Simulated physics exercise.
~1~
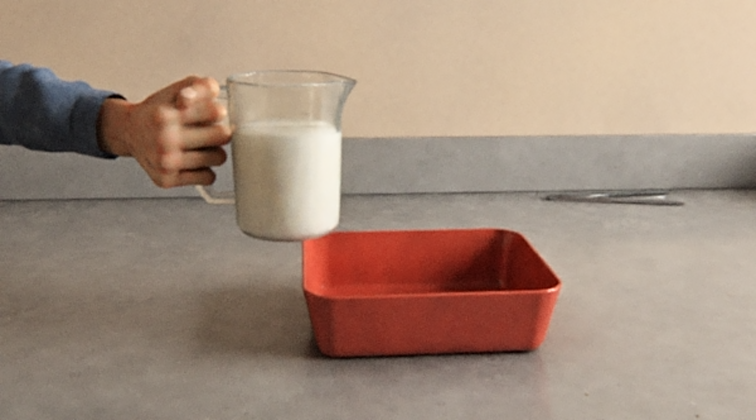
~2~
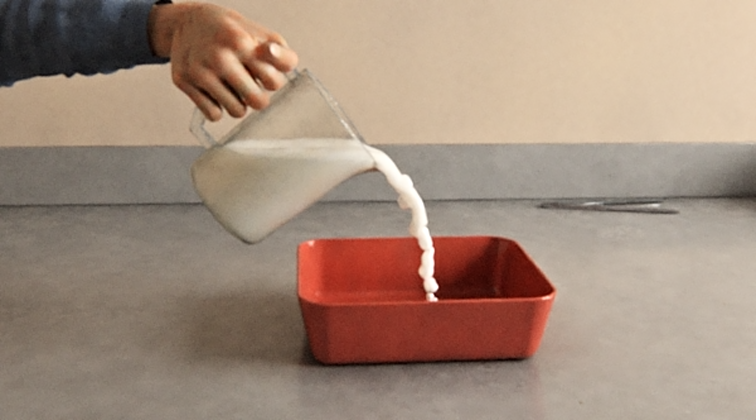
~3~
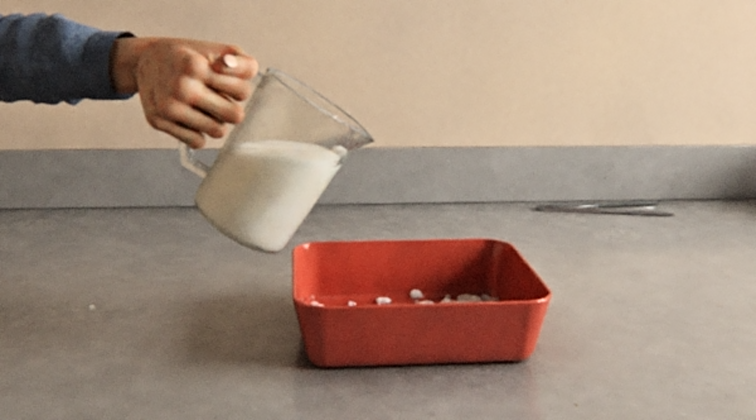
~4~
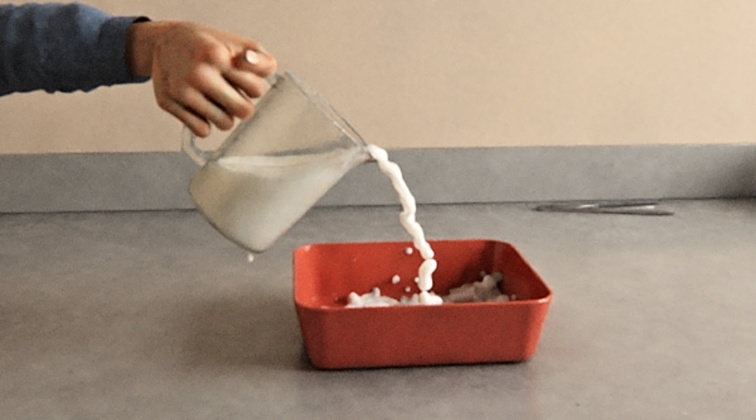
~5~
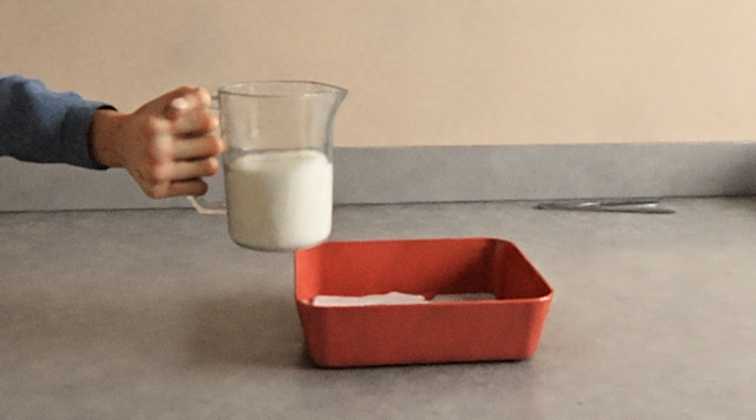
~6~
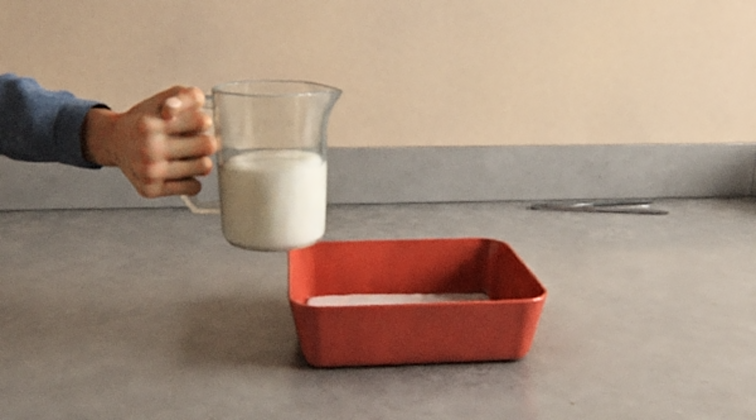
A hand tips a clear jug of milk over a red dish, eases back, pours again, then holds the part-full jug upright.
